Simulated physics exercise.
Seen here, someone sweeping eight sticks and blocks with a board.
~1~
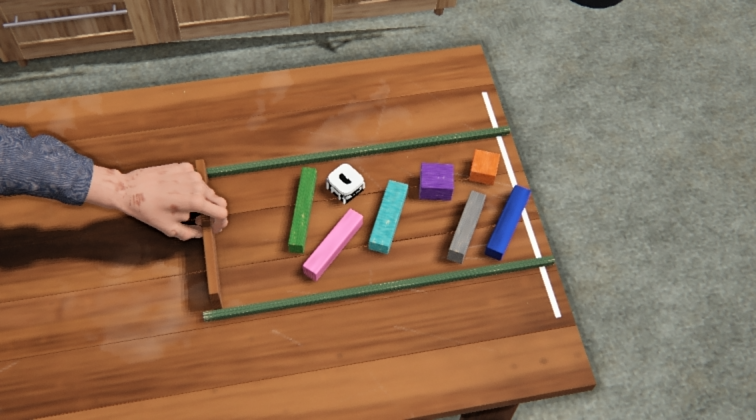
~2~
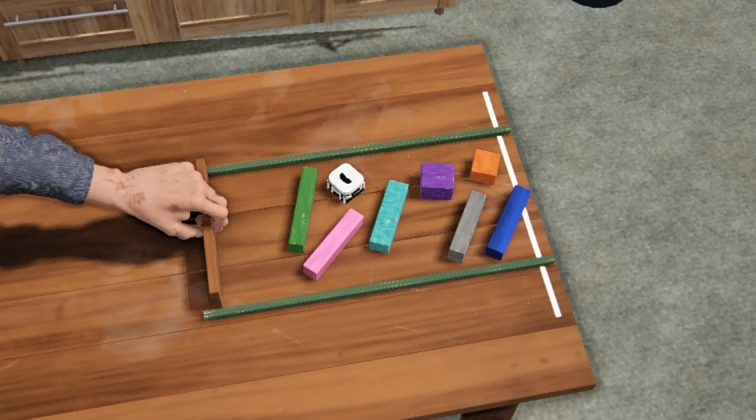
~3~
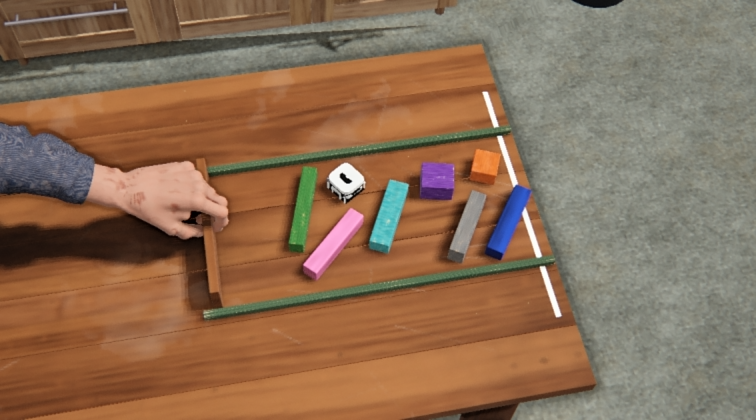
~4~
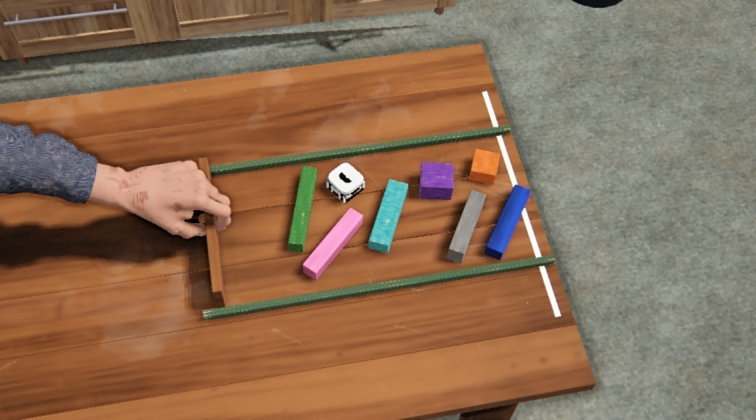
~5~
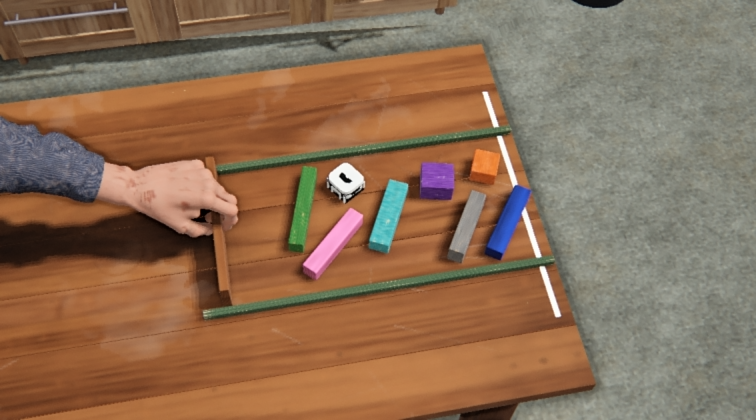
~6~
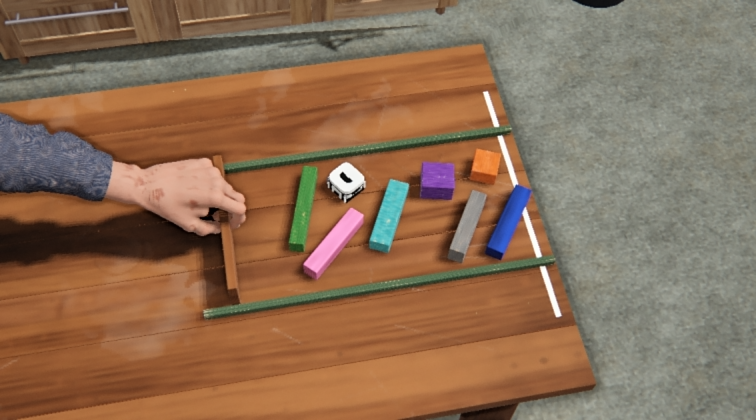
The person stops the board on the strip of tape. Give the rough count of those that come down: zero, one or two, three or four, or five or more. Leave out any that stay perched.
The number that fall off is five or more.
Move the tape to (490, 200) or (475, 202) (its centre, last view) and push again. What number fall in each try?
The counts: 4 and 3.
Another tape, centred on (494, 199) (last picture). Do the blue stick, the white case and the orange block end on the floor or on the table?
The blue stick falls, the white case survives, the orange block drops off.
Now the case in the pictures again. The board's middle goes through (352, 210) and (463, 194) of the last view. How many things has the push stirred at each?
By then 4, and 8.
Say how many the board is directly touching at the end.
That makes 1.
Soon after, none off yet; blue stick at rest near (509, 221); orange block at rest near (485, 167); grey bar at rest near (467, 226).
After that, none off yet; blue stick moving near (515, 222); orange block displaced about its own width near (518, 159); grey bar displaced a little near (489, 227).
In the end, the number that fall off is five or more; gone, pink stick, white case, turquoise bar, purple block, grey bar, orange block and blue stick.
